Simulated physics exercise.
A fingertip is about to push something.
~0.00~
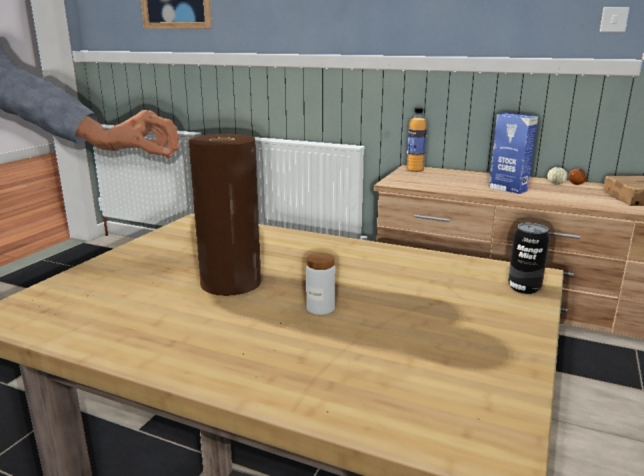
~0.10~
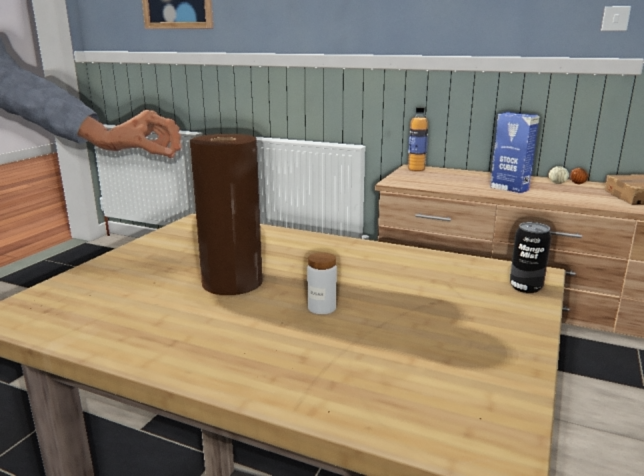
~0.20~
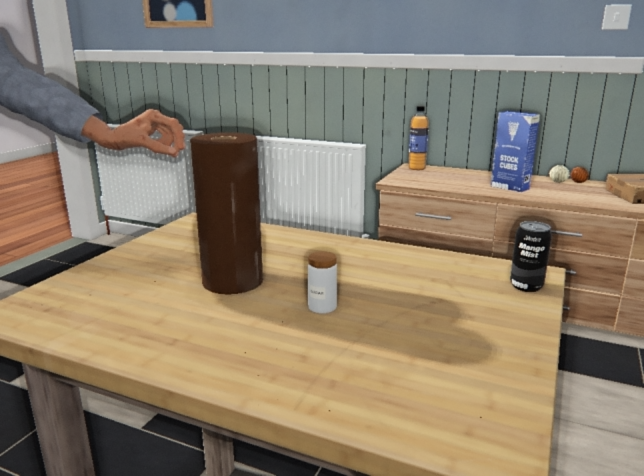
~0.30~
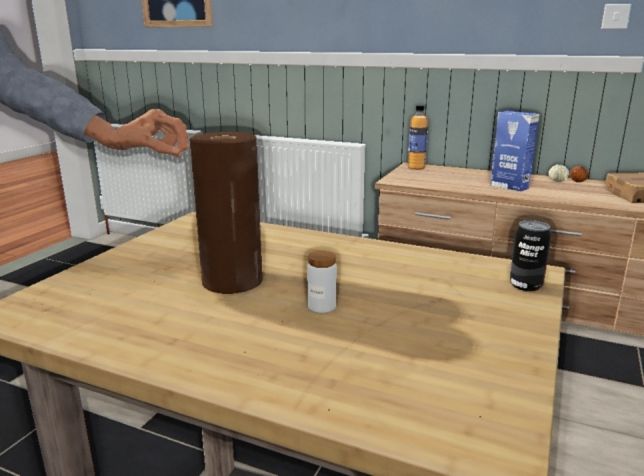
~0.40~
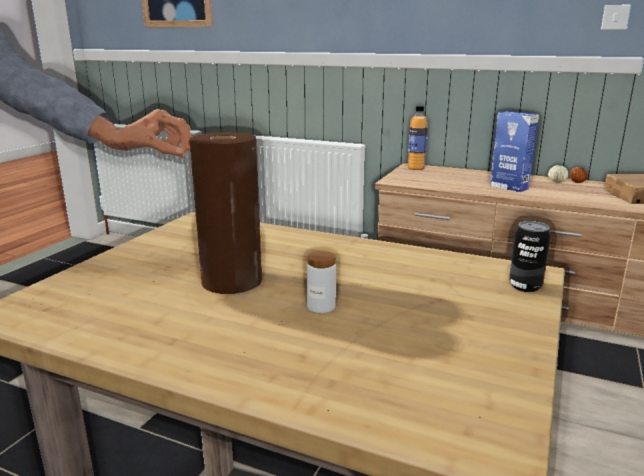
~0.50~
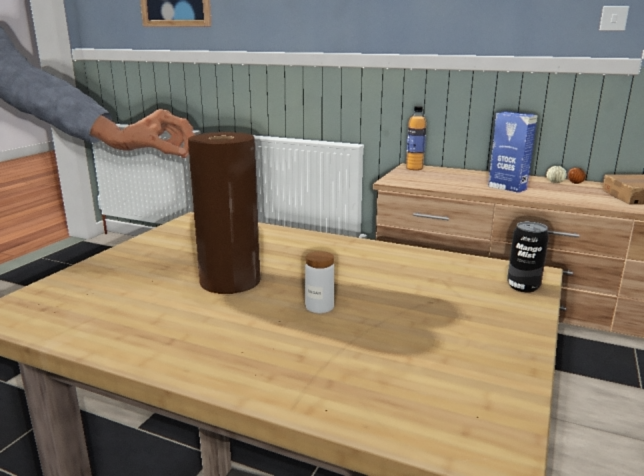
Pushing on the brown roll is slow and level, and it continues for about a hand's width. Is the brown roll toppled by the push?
Most likely it ends up off its bottom.
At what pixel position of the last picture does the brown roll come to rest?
Pretty much around (358, 230), I'd say.
By 1.40 s, brown roll tilted by 17° near (246, 210).
By 2.10 s, brown roll tilted by 54° near (293, 226).
By 2.40 s, brown roll on its side near (336, 251).
By 3.00 s, brown roll on its side near (351, 238).
When it is over (4.0 s), lying over on the table, brown roll. End places, in pixels of the last picture, brown roll near (358, 230).
